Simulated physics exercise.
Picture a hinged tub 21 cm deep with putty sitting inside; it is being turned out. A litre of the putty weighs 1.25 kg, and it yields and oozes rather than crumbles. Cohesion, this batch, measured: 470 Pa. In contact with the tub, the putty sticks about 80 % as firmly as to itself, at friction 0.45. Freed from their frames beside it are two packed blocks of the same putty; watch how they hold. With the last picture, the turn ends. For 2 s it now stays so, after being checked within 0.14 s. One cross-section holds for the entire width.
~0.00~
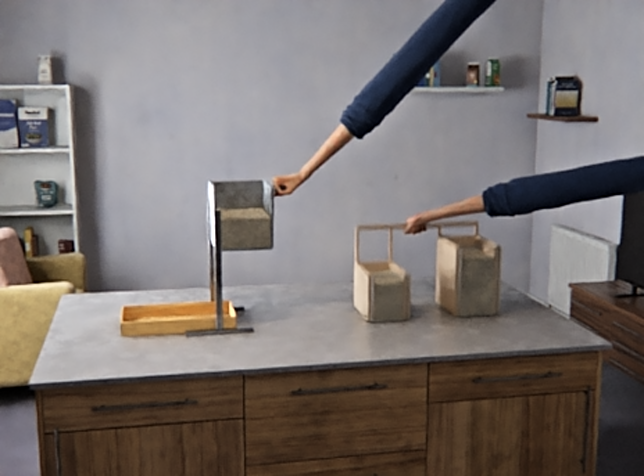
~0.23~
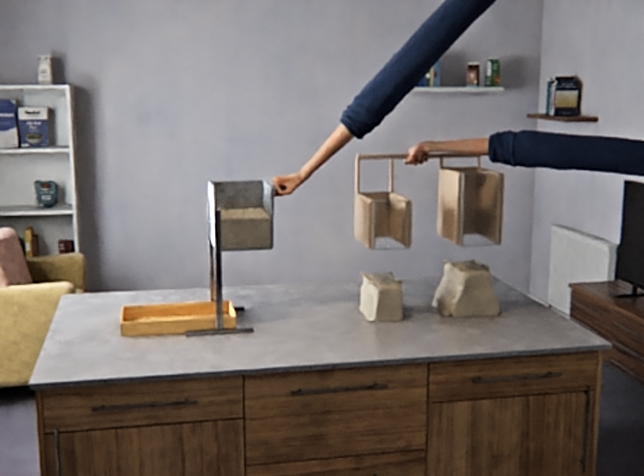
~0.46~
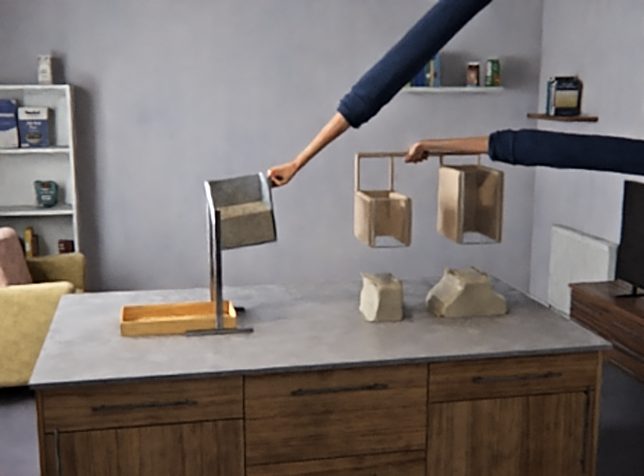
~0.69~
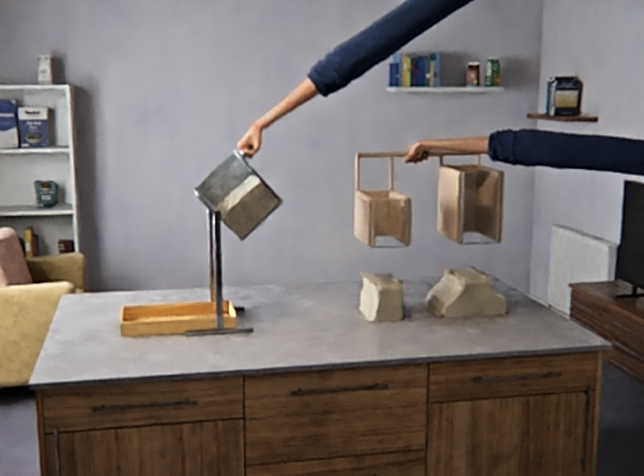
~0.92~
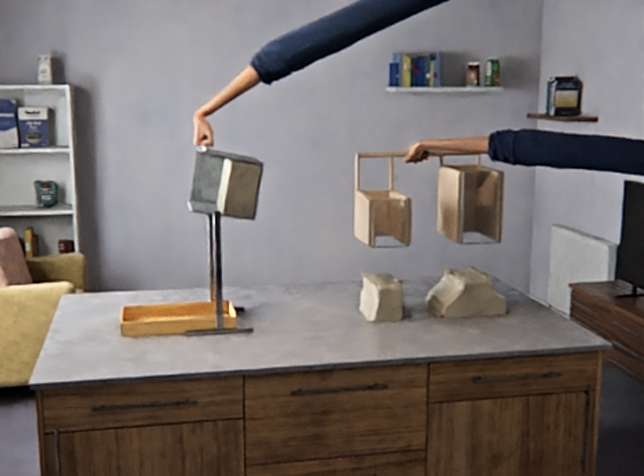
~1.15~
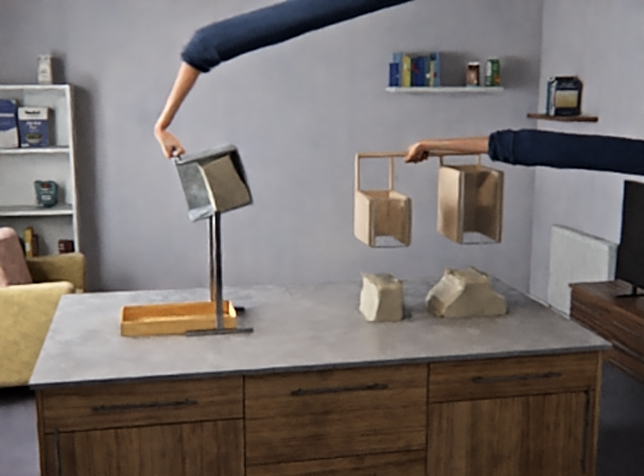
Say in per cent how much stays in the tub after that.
Close to 55 percent stays in.
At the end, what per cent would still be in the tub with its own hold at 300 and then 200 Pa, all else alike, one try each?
Roughly 40 % followed by roughly 25 %.
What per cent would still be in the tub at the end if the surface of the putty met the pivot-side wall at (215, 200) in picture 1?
It would be close to 35 percent.
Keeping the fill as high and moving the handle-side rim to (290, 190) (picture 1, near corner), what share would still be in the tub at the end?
The tub would end up holding some 35 % of it.
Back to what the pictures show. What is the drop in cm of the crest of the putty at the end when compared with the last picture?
12 cm.
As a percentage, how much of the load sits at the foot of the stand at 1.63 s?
I reckon around 0 % of it.
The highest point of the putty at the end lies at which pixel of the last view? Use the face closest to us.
The highest point is near (226, 192) in the last picture.
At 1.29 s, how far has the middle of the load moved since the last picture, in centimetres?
It has gone close to 6 cm.
After 1.29 s, the tub is at 105 degrees and holds 100 %.
After 1.46 s, the tub is at 105 degrees and holds 61 %.
After 1.63 s, the tub is at 105 degrees and holds 55 %.
After 1.80 s, the tub is at 105 degrees and holds 55 %.
After 3.15 s, the tub is at 105 degrees and holds 55 %.
